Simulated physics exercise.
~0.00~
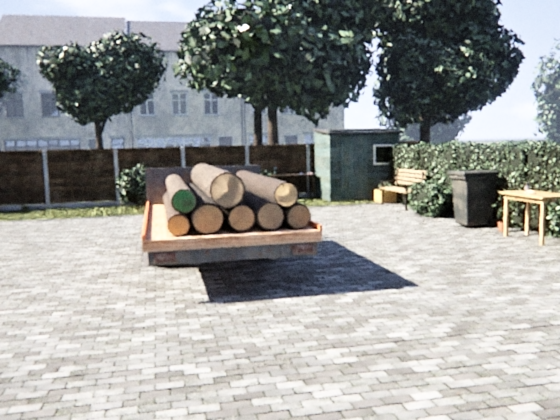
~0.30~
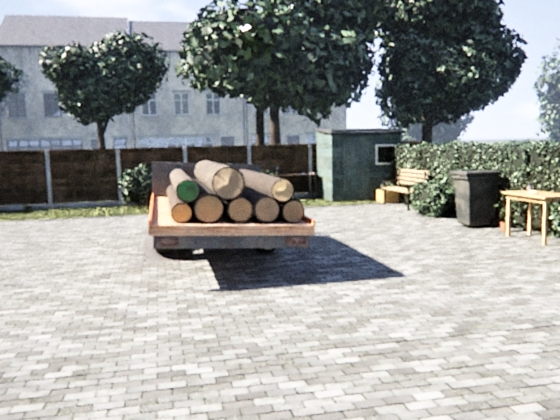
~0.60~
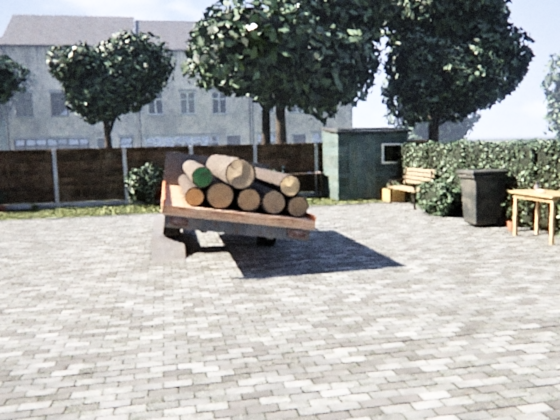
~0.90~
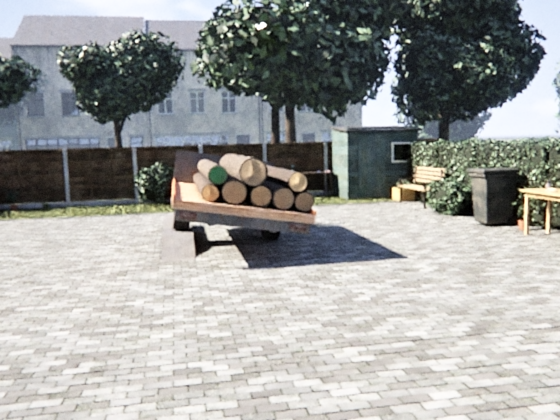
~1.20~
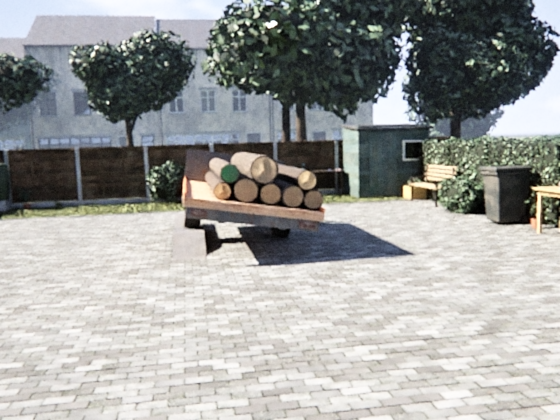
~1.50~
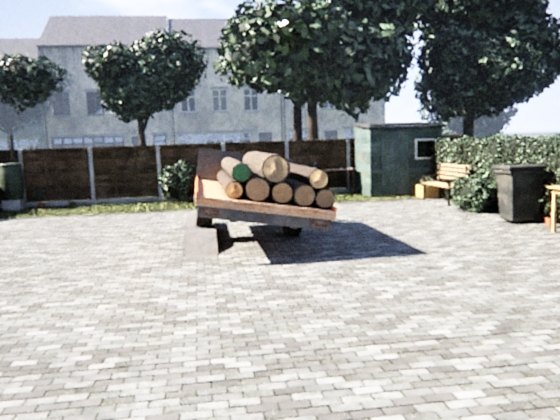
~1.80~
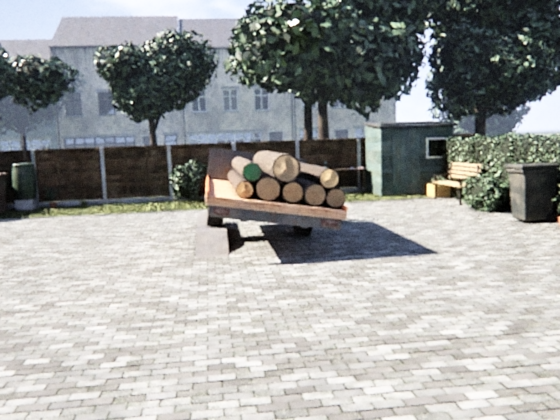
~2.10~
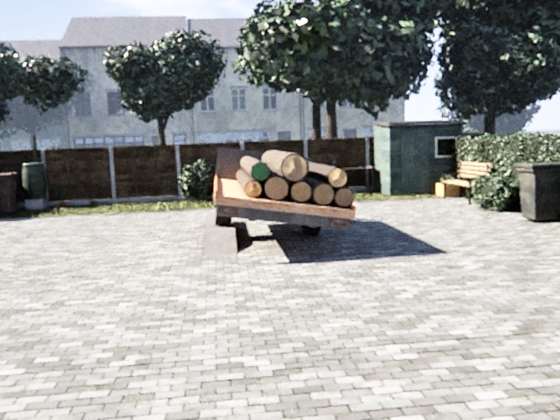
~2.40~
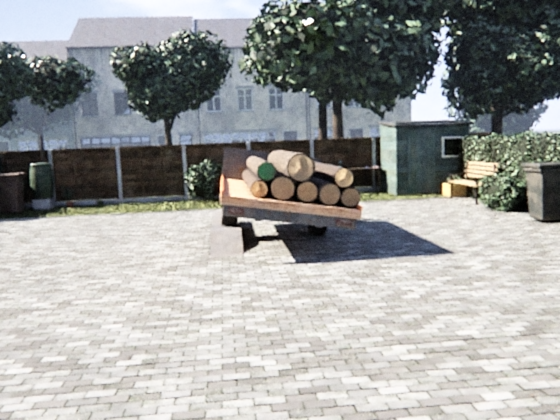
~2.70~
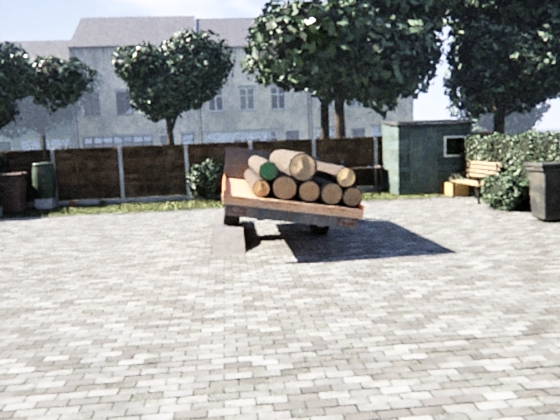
In a paved yard edged by trees and a fence, a low trailer stacked with logs, one with a green end, tipped up on its left side and stayed leaning as the view drifted left, with every log still aboard.
